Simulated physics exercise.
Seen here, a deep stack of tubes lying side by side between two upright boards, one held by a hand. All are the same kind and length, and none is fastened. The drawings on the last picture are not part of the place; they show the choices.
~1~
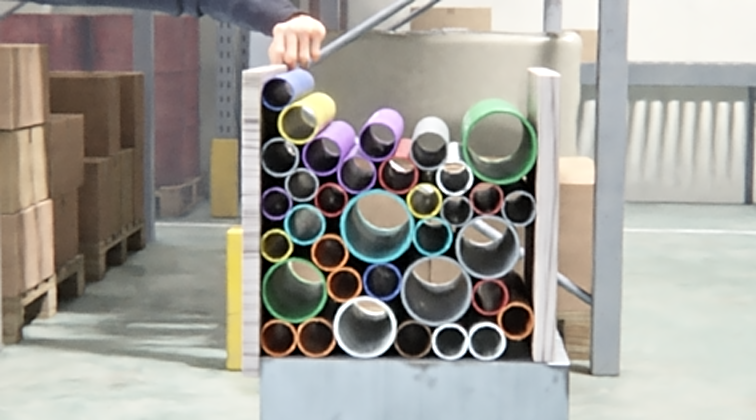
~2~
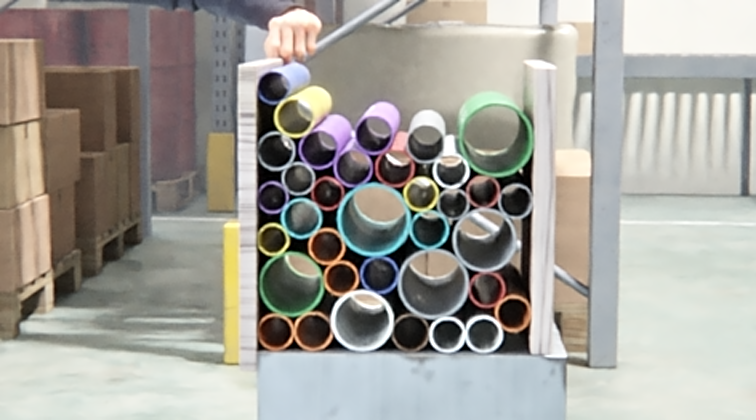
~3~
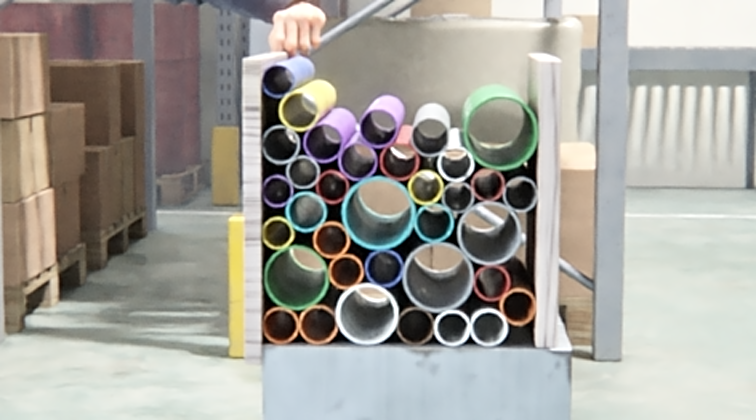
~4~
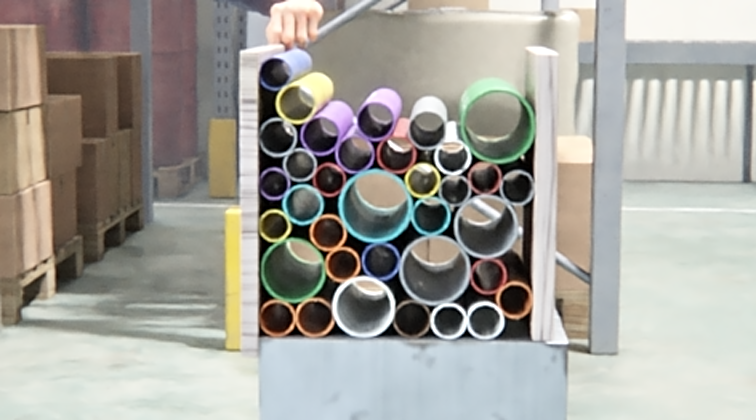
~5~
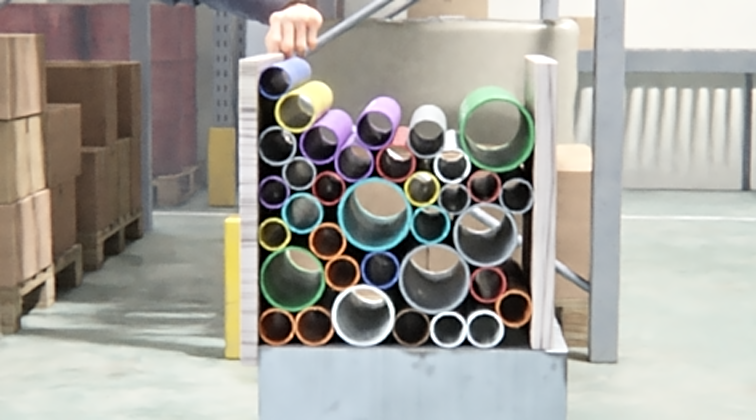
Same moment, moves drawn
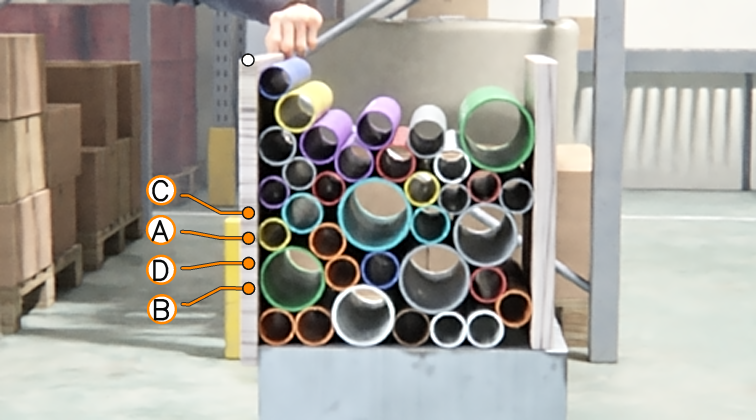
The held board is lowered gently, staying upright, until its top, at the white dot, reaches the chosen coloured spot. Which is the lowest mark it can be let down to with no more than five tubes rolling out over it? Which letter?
At most to C.
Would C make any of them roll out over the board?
At C: Yes.
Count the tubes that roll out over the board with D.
At D the number is eleven.
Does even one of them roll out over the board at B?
Yes.
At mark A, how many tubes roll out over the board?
At A the number is six.
On the marked copy, A at (249, 238); B at (249, 289); C at (249, 213); D at (249, 264); the white dot at (248, 60).
Following C. Soon after the start, top of the board (258, 127).
Later, top of the board (258, 205).
In the end, top of the board (258, 212), three out over the board.
As for the rest, A six out over the board; B more than five out over the board; D more than five out over the board.
